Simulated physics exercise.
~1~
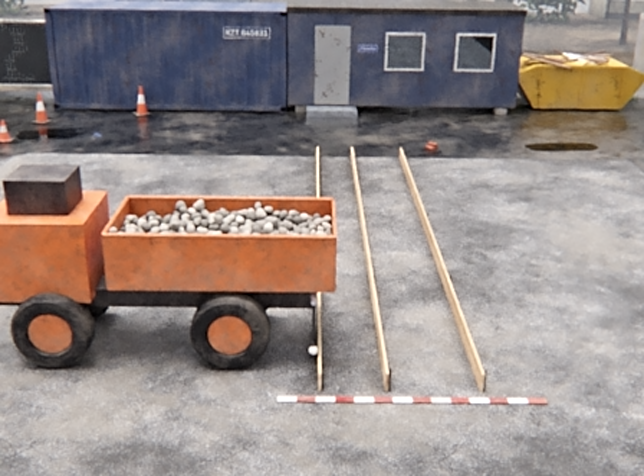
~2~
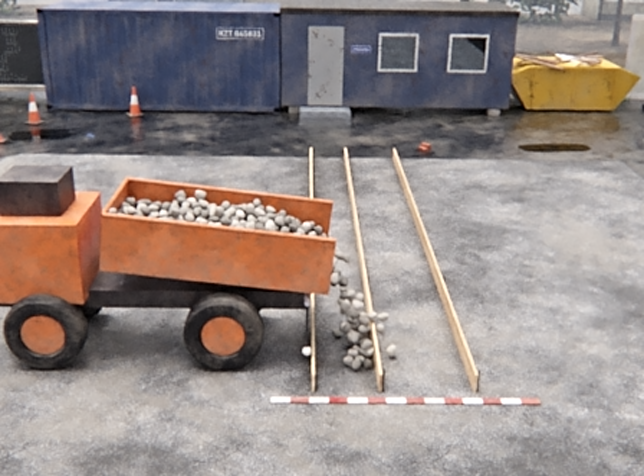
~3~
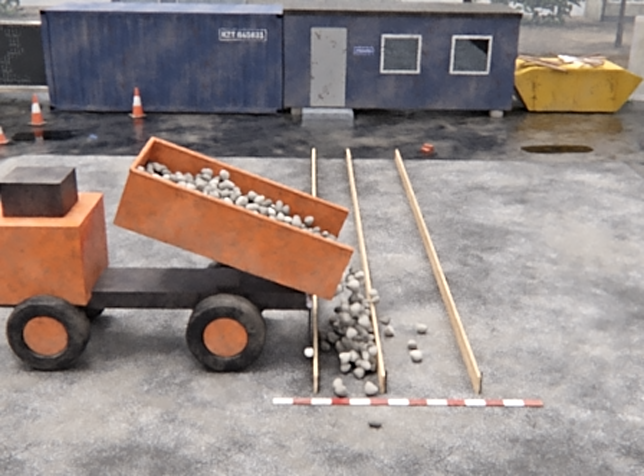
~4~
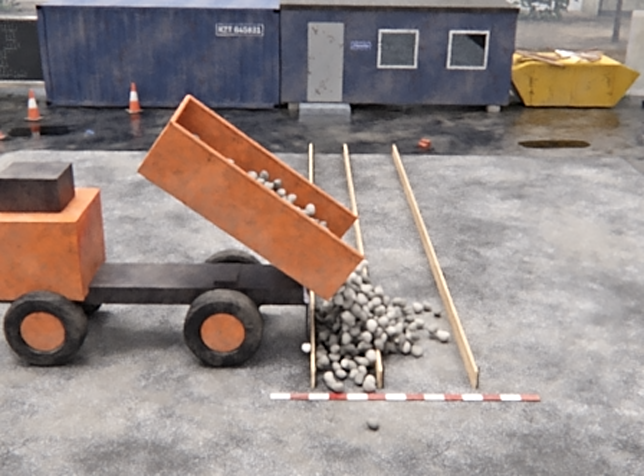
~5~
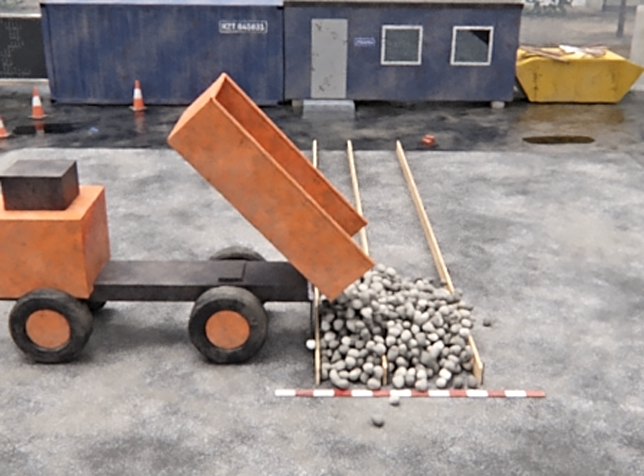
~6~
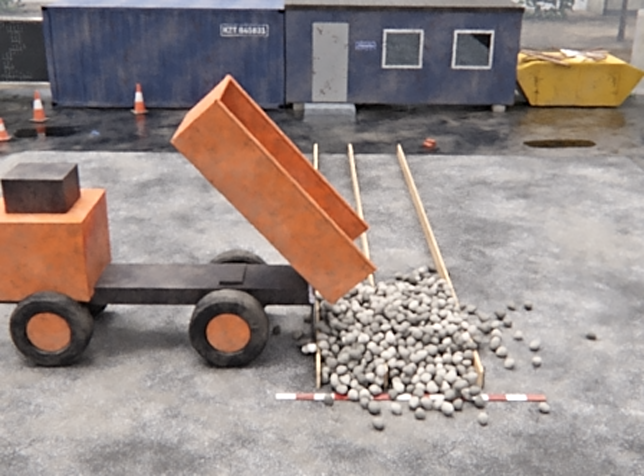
In a yard with blue cabins behind, an orange tipper truck gradually raised its body and poured grey cobbles to the right over the wooden planks, until it stood steeply tilted and empty beside a wide heap, with a few strays beyond the last plank.
